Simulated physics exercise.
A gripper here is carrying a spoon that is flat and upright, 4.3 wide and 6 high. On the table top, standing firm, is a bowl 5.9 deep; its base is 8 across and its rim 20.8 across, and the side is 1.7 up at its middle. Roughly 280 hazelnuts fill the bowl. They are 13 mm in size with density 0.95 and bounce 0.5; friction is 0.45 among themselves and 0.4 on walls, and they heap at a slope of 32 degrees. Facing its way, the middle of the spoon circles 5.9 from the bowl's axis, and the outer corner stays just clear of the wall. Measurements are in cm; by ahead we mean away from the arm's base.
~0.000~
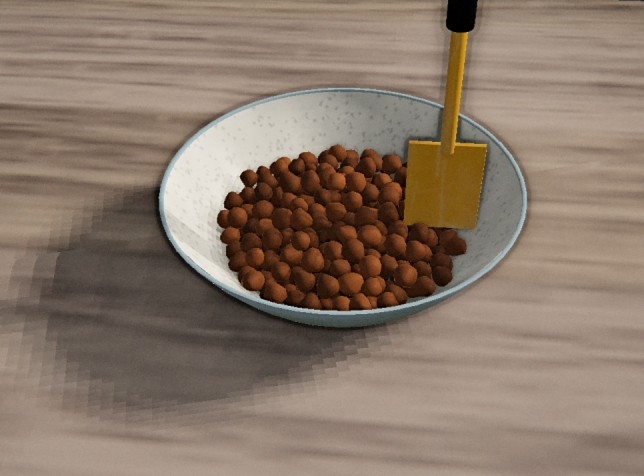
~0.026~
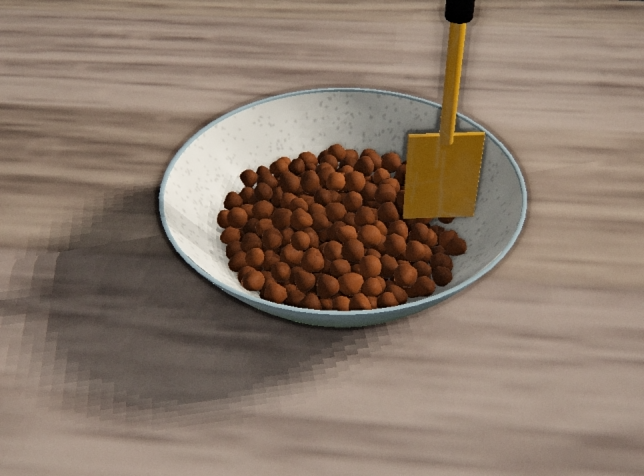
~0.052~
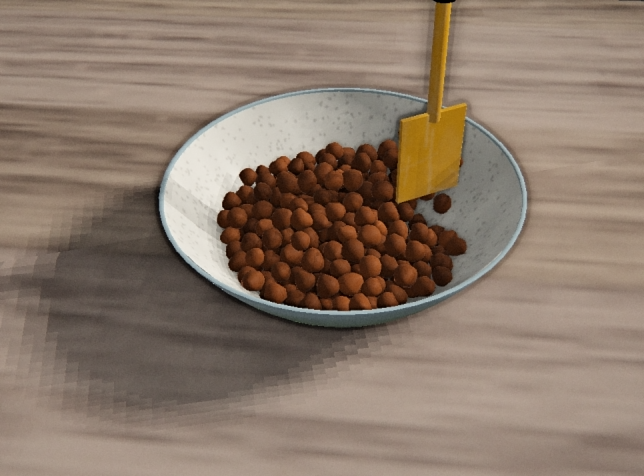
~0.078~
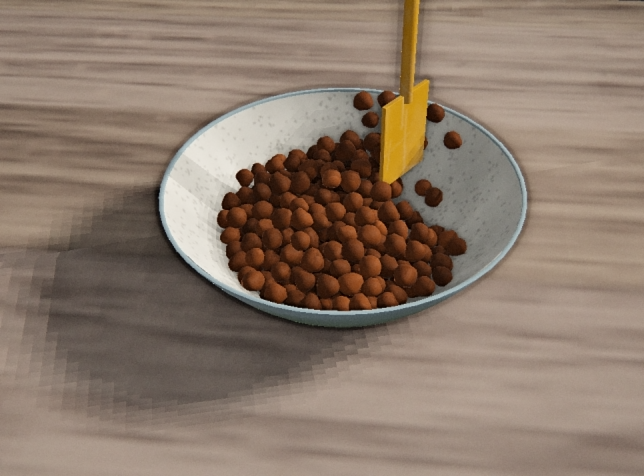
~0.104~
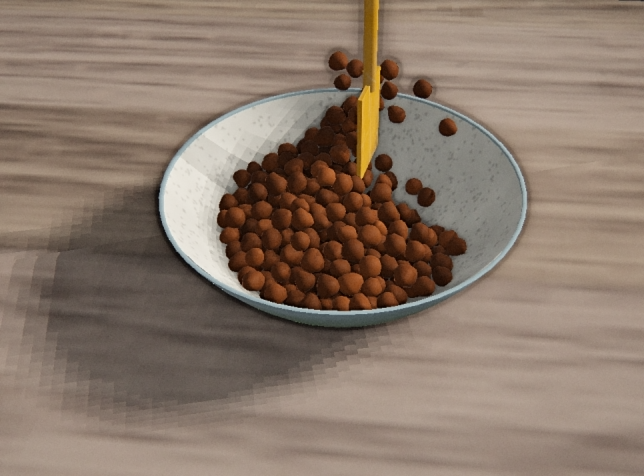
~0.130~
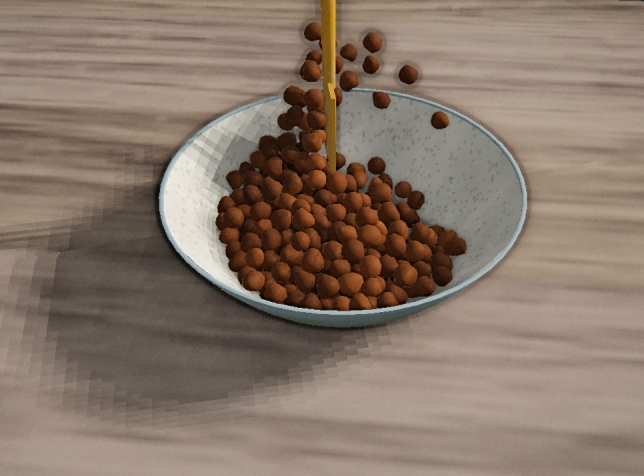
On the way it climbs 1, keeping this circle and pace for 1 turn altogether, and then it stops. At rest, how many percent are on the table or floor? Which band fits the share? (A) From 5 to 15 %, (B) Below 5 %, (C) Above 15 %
Answer: C.
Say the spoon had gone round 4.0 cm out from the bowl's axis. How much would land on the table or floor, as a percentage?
Roughly 30 percent, I'd expect.
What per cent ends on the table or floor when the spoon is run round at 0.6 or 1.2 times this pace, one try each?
Around 10 percent for the first try and 30 percent for the second.
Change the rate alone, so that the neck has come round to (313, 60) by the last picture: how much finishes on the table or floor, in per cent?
Around 25 in a hundred.
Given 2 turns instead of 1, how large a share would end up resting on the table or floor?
35 %.
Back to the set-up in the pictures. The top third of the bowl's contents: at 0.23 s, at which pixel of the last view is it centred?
About (277, 235) in the last picture.
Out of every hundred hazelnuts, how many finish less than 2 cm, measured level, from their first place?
Result: Close to 35 per cent of the load.
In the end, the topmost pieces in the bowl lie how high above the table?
5.0 cm, roughly.
By 0.23 s, 198° round, highest piece 10 above the table; 257 in the bowl, 2 on the table or floor, 22 in flight or on the tool.
By 0.33 s, 294° round, highest piece 10 above the table; 226 in the bowl, 23 on the table or floor, 32 in flight or on the tool.
By 0.58 s, 0° round, highest piece 6 above the table; 205 in the bowl, 76 on the table or floor.
By 1.28 s, 0° round, highest piece 5 above the table; 205 in the bowl, 76 on the table or floor.
Final count, 205 in the bowl, 76 on the table or floor. That is 27 % on the table or floor.
